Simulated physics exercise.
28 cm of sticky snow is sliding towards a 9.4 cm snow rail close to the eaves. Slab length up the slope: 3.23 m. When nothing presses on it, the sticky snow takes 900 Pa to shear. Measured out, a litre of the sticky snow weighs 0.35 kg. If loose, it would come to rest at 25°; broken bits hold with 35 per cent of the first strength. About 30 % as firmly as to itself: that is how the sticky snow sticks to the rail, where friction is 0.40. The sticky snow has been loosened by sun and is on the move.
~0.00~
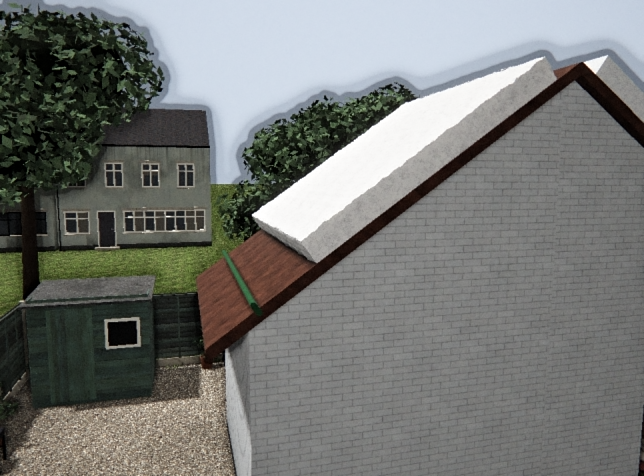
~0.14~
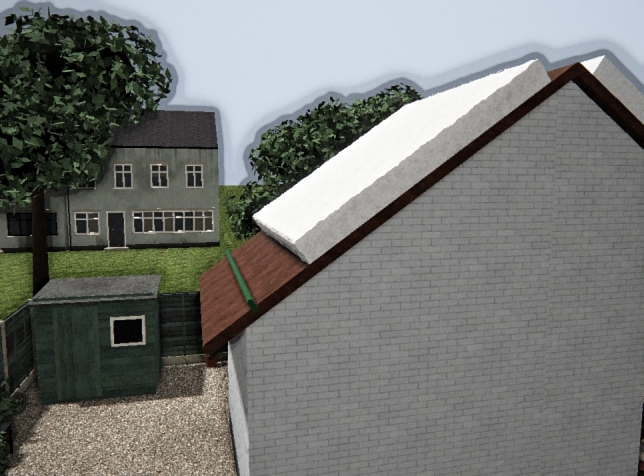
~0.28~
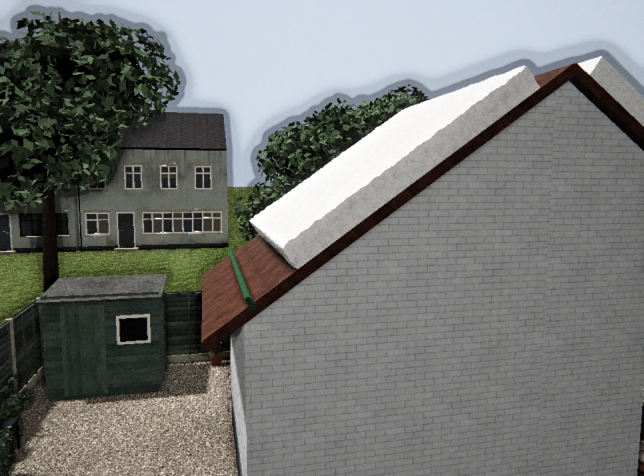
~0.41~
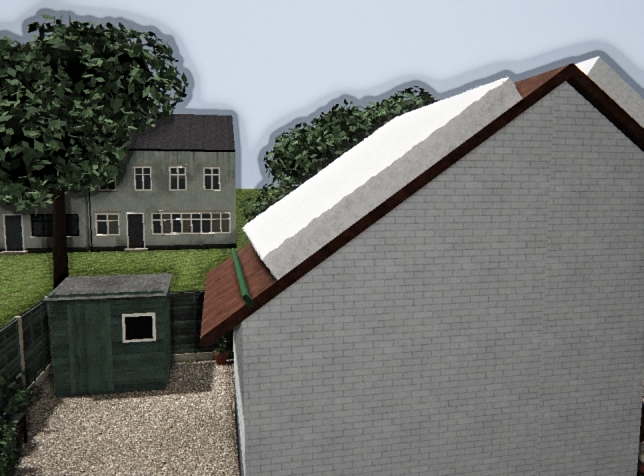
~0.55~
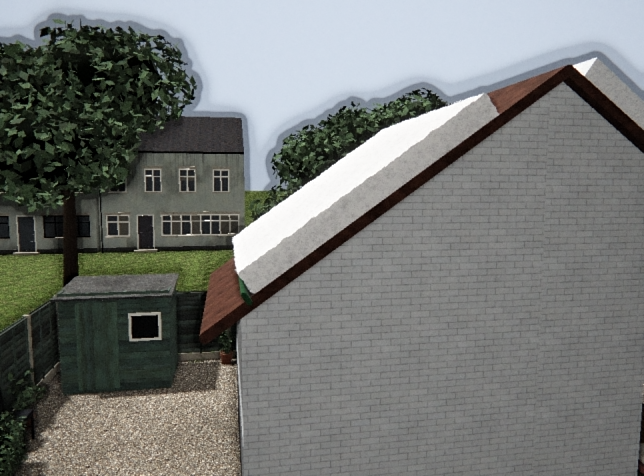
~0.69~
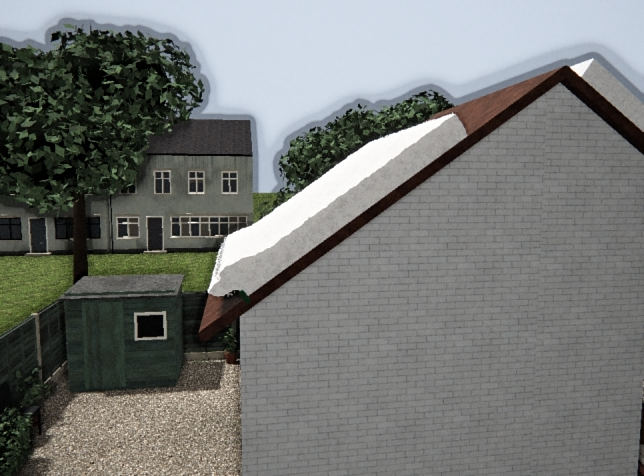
A thick slab of white snow slid down the reddish-brown roof of a brick building, baring the roof near the ridge, then moved over the green rail and cracked at its lower edge.
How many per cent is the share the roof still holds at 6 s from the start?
I would say roughly 18 per cent.
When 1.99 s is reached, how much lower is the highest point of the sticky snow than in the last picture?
Measured change: Around 1.4 m.
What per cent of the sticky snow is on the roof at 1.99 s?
Something close to 20 in a hundred.
After 1.29 s, 55 % of the snow is on the roof.
After 1.99 s, 21 % of the snow is on the roof.
After 2.70 s, 19 % of the snow is on the roof.
After 3.40 s, 19 % of the snow is on the roof.
After 6.00 s, at the end, 18 % of the snow is on the roof.
